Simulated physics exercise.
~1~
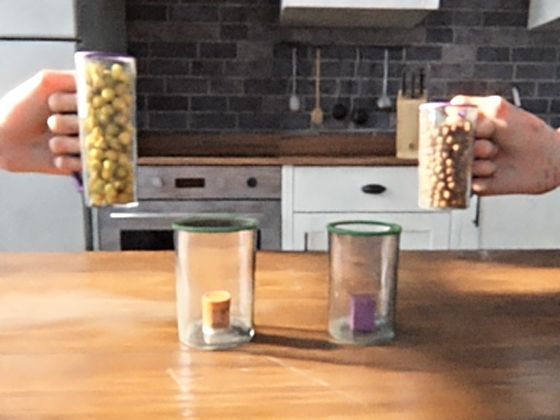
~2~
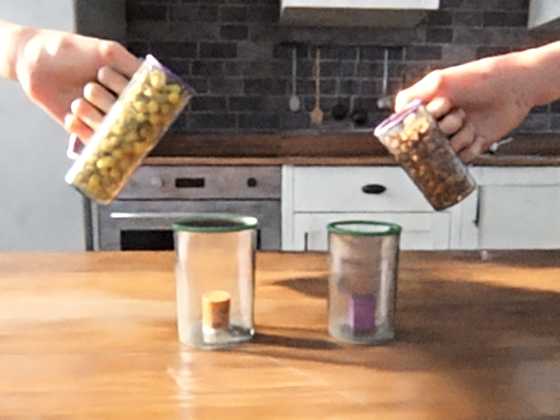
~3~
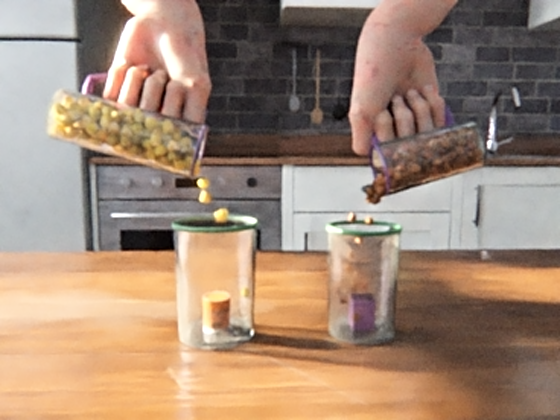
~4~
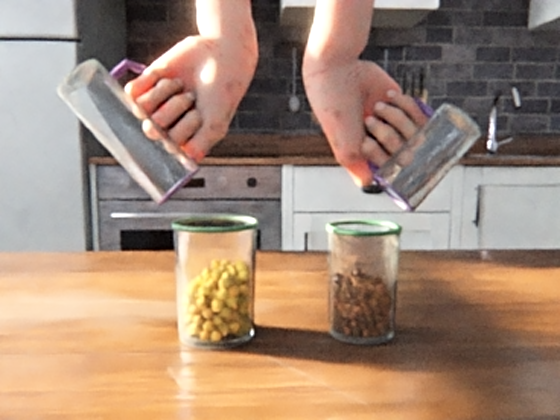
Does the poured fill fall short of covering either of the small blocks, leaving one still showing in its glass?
No, neither block is left showing. The greenish-yellow pieces hide the orange block in the left glass, and the brown pieces hide the purple block in the right glass.
